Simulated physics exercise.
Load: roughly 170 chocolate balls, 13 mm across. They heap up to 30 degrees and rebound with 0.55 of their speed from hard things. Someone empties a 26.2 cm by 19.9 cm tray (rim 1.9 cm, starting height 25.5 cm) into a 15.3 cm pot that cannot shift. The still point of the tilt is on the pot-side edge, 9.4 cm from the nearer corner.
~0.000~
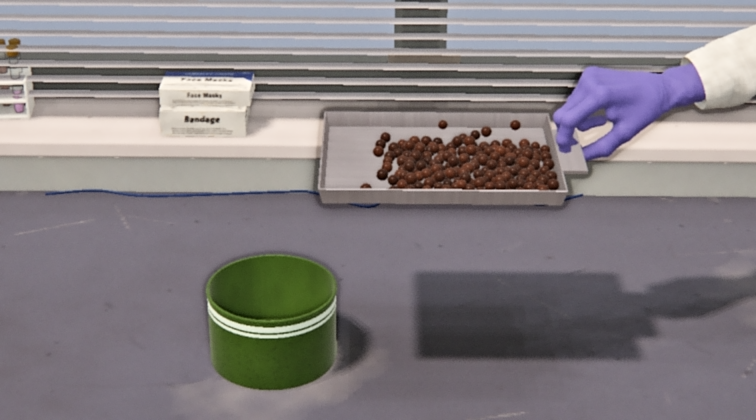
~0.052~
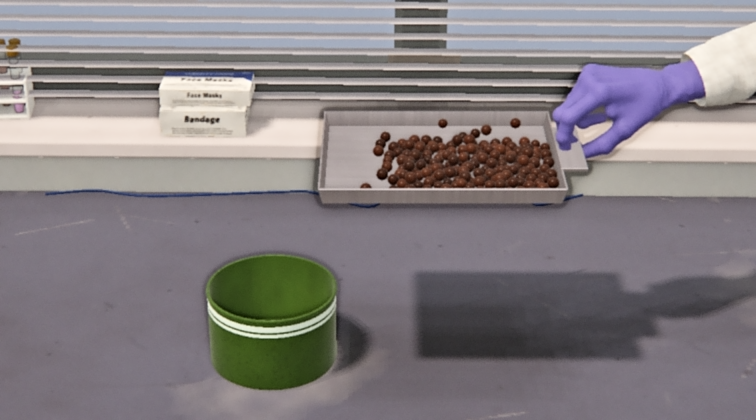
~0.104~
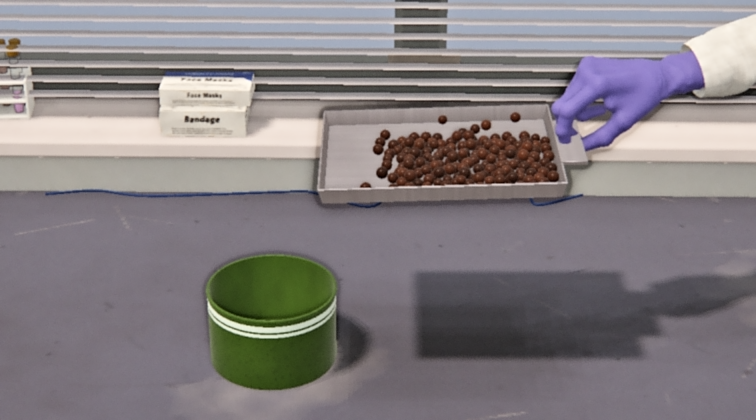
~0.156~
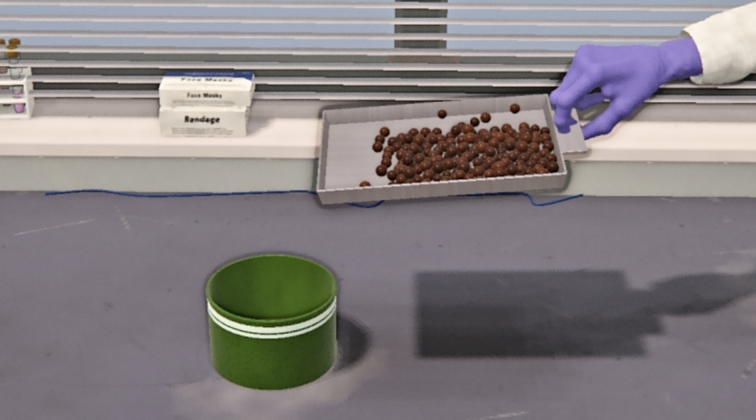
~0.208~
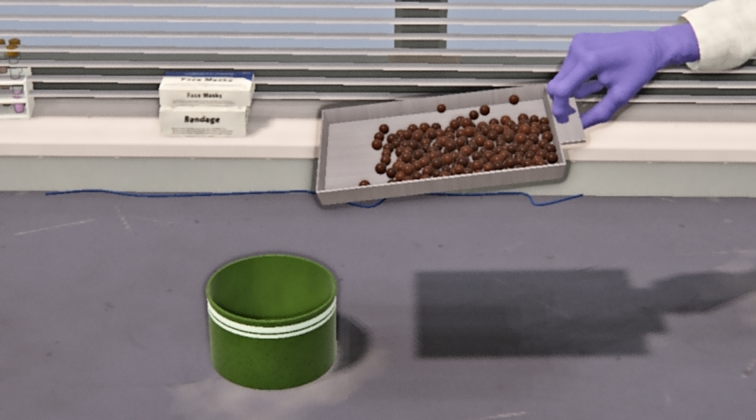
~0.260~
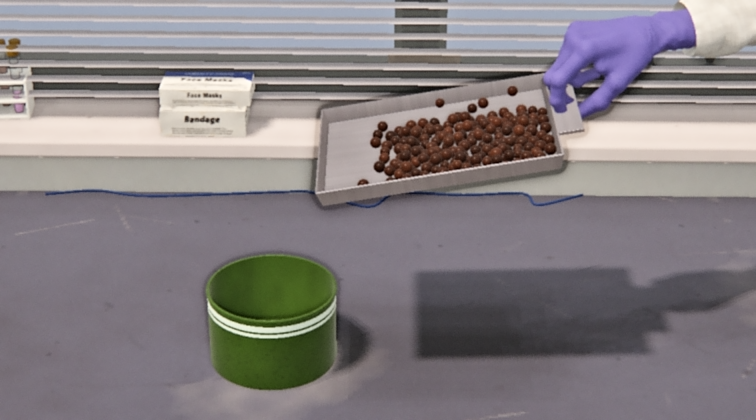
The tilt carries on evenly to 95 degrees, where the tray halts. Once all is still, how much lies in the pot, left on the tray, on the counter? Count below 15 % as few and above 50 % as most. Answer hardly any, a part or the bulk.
Pot: The bulk, tray: Hardly any, counter: A part.
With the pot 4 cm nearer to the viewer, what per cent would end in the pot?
Then about 80 per cent.
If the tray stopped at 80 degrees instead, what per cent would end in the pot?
It would be near 60 per cent.
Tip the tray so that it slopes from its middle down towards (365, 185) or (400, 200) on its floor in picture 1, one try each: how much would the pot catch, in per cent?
About 25 and 5 per cent.
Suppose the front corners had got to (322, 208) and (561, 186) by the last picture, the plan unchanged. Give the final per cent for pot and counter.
Pot 5, counter 95.
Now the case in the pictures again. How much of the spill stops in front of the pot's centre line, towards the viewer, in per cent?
Some 90 per cent.
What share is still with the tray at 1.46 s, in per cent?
About 90 per cent.
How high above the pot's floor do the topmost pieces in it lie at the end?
About 2.5 cm.
After 0.98 s, tilt 50 degrees; the tray holds 100 %, the pot 0 %.
Then, at 1.46 s, tilt 76 degrees; the tray holds 90 %, the pot 5 %.
After 2.02 s, tilt 95 degrees; the tray holds 0 %, the pot 50 %.
In the end, at 3.3 s, pot 60 %, tray 0 %, counter 40 %.
